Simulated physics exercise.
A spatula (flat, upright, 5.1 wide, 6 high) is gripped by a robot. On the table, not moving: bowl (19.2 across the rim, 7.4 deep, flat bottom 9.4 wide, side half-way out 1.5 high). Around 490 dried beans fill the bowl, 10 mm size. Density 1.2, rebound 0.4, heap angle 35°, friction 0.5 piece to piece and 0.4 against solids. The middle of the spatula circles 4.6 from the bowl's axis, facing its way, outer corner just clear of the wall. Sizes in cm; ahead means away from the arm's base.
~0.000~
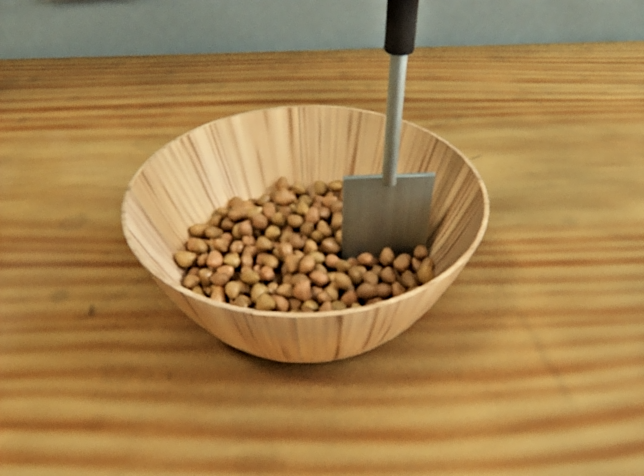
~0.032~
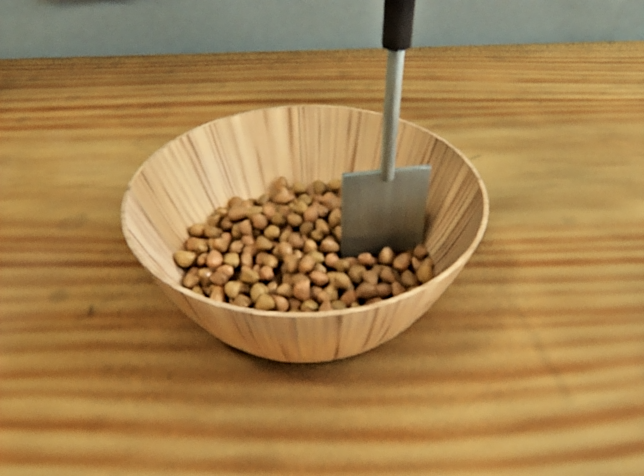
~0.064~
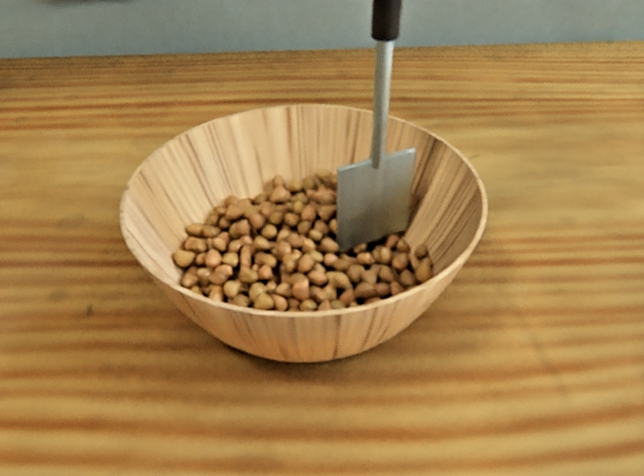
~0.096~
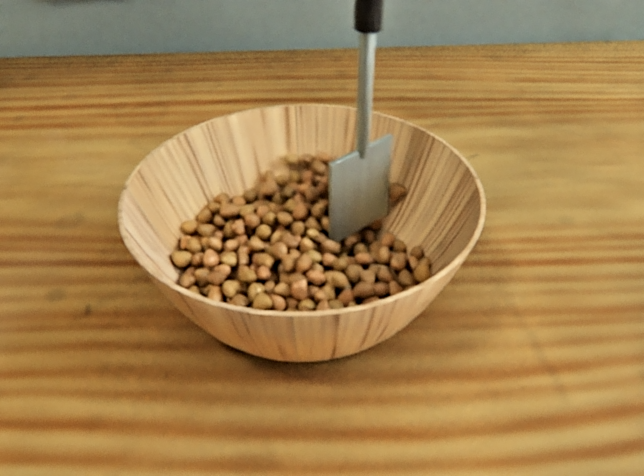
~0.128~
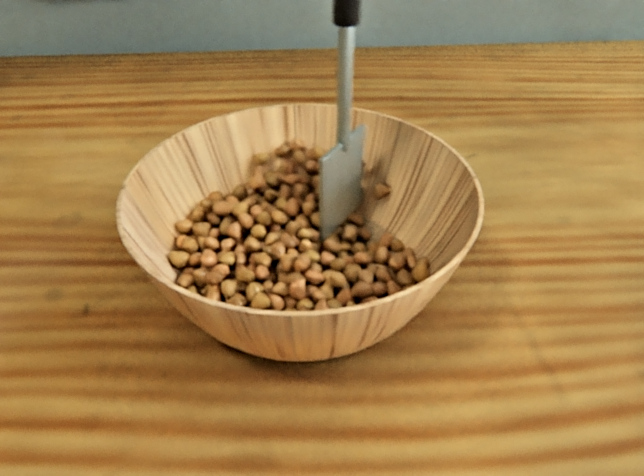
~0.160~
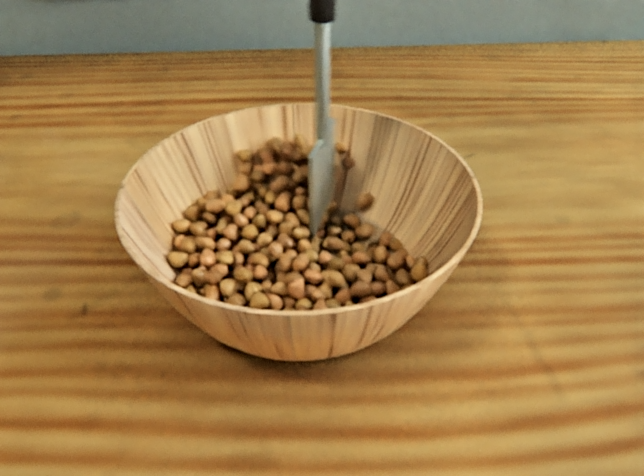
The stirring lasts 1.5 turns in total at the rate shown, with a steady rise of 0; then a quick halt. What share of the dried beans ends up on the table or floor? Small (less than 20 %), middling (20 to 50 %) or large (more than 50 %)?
On the table or floor the share is small, less than 20 %.
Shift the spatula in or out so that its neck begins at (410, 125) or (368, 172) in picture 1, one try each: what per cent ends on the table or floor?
About 0 and 0 per cent.
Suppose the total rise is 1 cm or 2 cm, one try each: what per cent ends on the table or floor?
About 5 and 0 per cent.
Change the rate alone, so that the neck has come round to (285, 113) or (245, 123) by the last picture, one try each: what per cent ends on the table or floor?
About 15 and 30 per cent.
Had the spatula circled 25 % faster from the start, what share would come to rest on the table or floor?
In that case some 10 per cent.
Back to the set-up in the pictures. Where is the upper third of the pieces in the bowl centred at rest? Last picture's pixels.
Near (224, 277).
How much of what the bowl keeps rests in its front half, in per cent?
Some 65 per cent.
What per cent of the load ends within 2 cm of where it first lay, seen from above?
About 10 per cent.
After 0.52 s, 254° round, highest piece 9 above the table; 487 in the bowl, 1 on the table or floor, 4 in flight or on the tool.
After 0.89 s, 78° round, highest piece 9 above the table; 478 in the bowl, 9 on the table or floor, 5 in flight or on the tool.
After 1.27 s, 180° round, highest piece 7 above the table; 474 in the bowl, 18 on the table or floor.
After 1.97 s, 180° round, highest piece 7 above the table; 474 in the bowl, 18 on the table or floor.
At rest, 474 in the bowl, 18 on the table or floor. That is 4 % on the table or floor.
